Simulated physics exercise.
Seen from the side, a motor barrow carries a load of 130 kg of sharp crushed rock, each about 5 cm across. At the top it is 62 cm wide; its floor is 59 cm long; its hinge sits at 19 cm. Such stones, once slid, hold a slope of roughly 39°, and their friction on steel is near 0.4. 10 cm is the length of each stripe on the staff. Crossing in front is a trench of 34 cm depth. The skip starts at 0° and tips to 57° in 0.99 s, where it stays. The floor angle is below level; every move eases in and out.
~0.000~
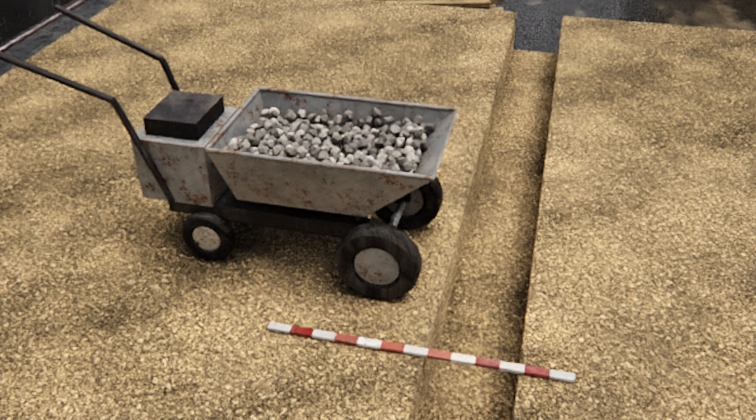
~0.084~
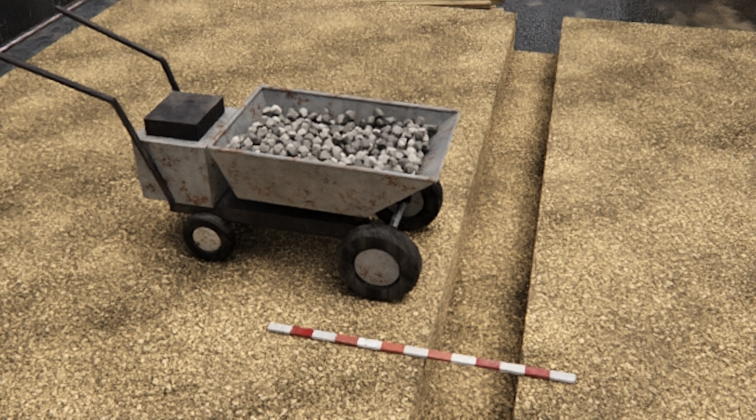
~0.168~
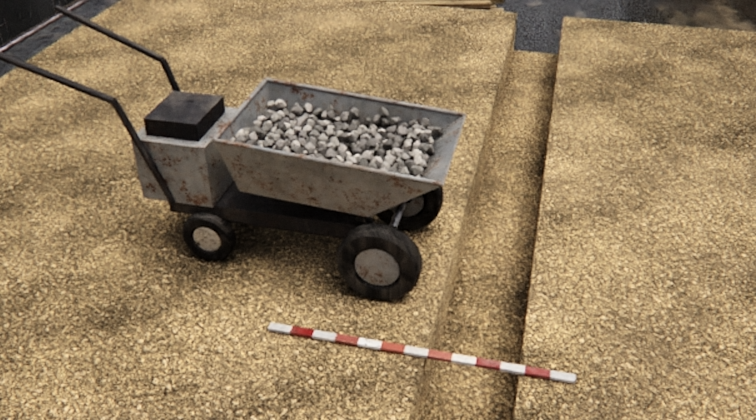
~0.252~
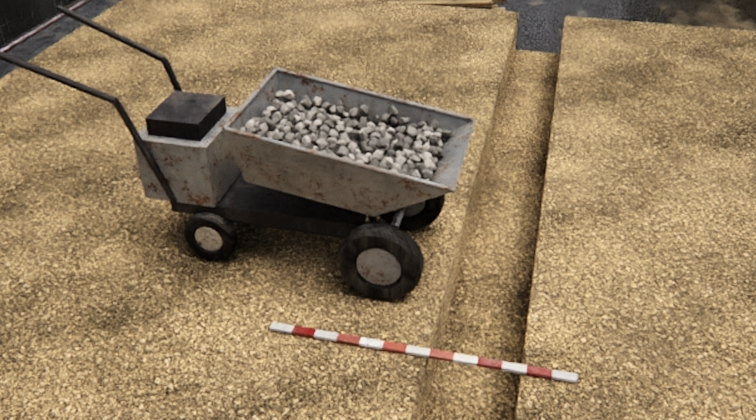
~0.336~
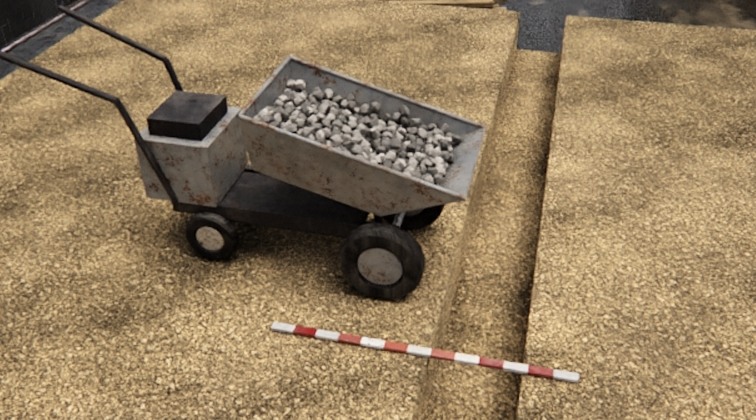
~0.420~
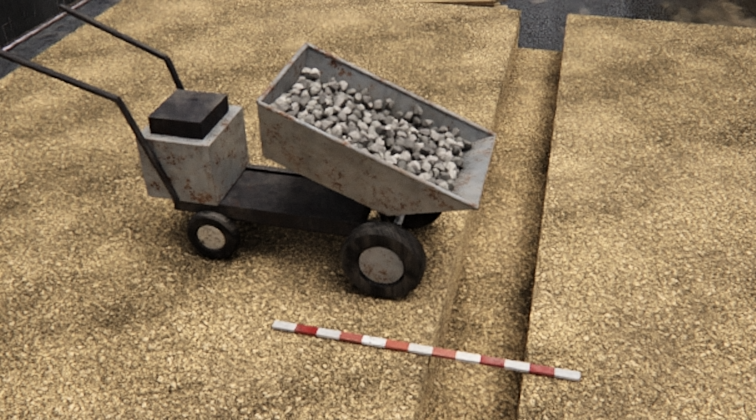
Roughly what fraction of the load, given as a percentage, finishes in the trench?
Some 38 per cent of the stones.
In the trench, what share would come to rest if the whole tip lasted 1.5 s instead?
Expected share: Around 40%.
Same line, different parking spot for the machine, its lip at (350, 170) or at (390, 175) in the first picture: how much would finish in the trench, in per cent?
Near 65 then near 65 percent.
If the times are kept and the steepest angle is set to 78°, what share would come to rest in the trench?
Near 50 per cent then.
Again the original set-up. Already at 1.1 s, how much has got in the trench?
By that moment, roughly 5 per cent of the load.
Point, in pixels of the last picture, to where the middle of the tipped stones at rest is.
At about pixel (525, 313) in the last view.
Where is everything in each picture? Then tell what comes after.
The first frame shows lip at (434, 179), floor tilted 0°, highest stones at (379, 131).
In the second frame, the skip is at 1°, its lip at (436, 181); the top of the load is at (351, 128); the stones move at 0.2 m/s on average.
In the third frame, the skip is at 4°, its lip at (443, 184); the top of the load is at (290, 122); the stones move at 0.4 m/s on average.
The fourth frame shows lip at (454, 190), floor tilted 9°, highest stones at (290, 111); the stones move at 0.6 m/s on average.
The fifth frame shows lip at (465, 199), floor tilted 15°, highest stones at (295, 96); the stones move at 0.7 m/s on average.
The sixth frame shows lip at (477, 208), floor tilted 22°, highest stones at (308, 83); the stones move at 0.7 m/s on average.
After 0.7 s the floor is at 48°; 100 % in the skip; the foremost stones are at (492, 215).
After 1.1 s the floor is at 57°; 96 % in the skip, 4 % in the trench; the foremost stones are at (532, 264).
After 1.4 s the floor is at 57°; 65 % in the skip, 11 % in the trench, 24 % past the trench; the foremost stones are at (613, 316).
After 3.4 s the floor is at 57°; 33 % in the skip, 38 % in the trench, 29 % past the trench; the foremost stones are at (665, 299).
